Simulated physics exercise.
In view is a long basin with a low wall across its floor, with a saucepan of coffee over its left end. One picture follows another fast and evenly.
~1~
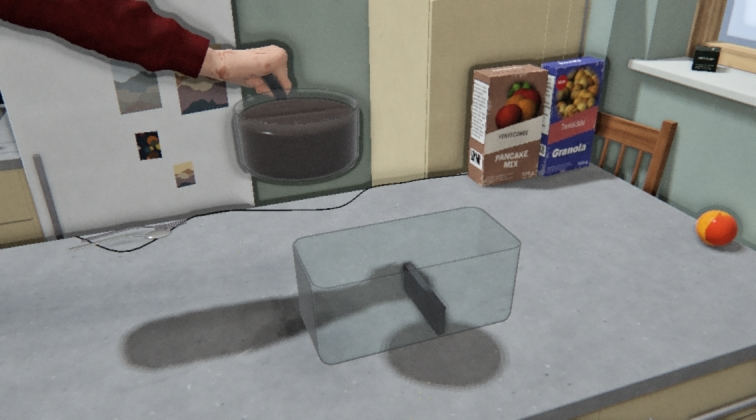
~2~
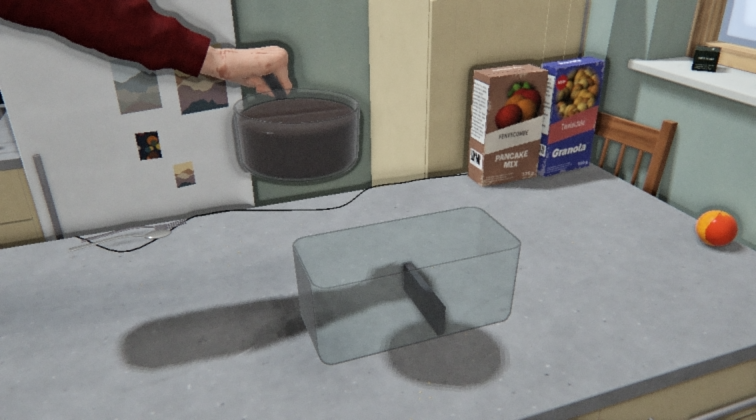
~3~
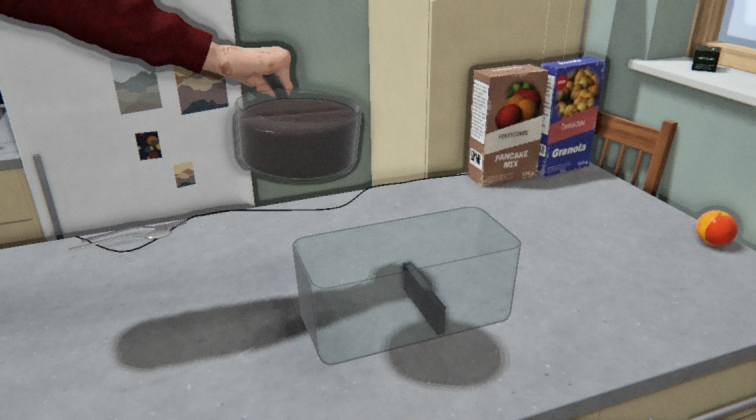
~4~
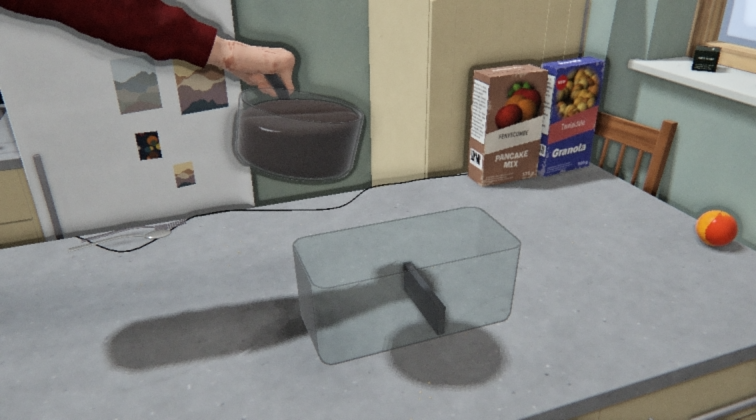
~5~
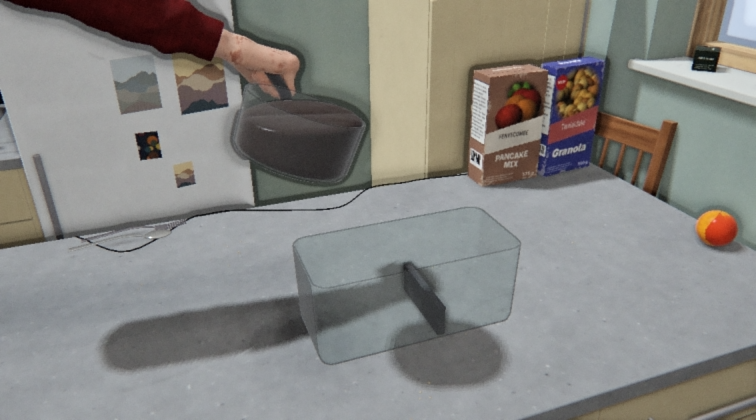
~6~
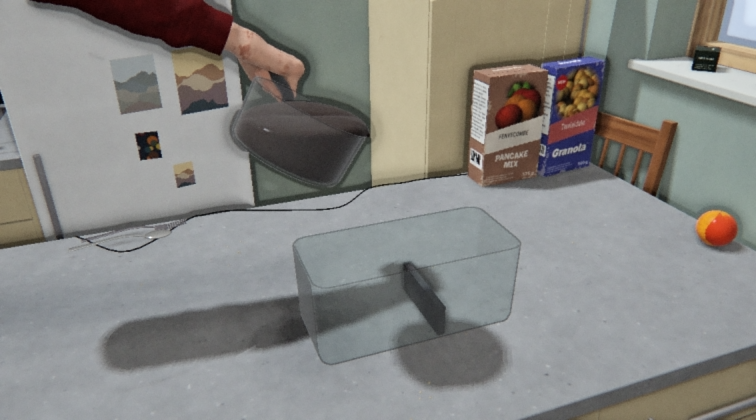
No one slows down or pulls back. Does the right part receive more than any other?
It's the lefthand side that gets the most, no doubt.
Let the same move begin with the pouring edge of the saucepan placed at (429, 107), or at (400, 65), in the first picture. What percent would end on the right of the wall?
It would come to near 75 per cent, and then near 60 per cent.
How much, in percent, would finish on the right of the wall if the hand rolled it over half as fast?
35 per cent or thereabouts.
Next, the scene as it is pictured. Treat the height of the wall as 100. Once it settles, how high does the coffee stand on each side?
Left 70 per cent, right 20.
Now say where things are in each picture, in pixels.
The first frame shows tilt 0°; pouring edge (355, 100); surface from (237, 122) to (352, 107); the long basin's rim runs from (302, 265) to (500, 225); the wall's top is at (424, 285).
The second frame shows tilt 1°; pouring edge (356, 101); surface from (238, 121) to (353, 108).
The third frame shows tilt 6°; pouring edge (357, 105); surface from (238, 120) to (354, 110).
The fourth frame shows tilt 12°; pouring edge (359, 112); surface from (240, 118) to (355, 111).
The fifth frame shows tilt 21°; pouring edge (361, 121); surface from (240, 119) to (359, 115); 1 per cent is over the edge.
The sixth frame shows tilt 32°; pouring edge (360, 132); surface from (239, 118) to (356, 123); 4 per cent is over the edge.
A moment on, the tilt is 89° and 32 per cent is still to pour, 13 is left of the wall and 0 right of it.
Next, the tilt is 93° and 10 per cent is still to pour, 67 is left of the wall and 13 right of it.
Then the tilt is 93° and 3 per cent is still to pour, 71 is left of the wall and 11 right of it.
Later the tilt is 93° and 1 per cent is still to pour, 78 is left of the wall and 13 right of it.
Finally, 80 per cent lies left of the wall, 14 right of it and 6 outside.
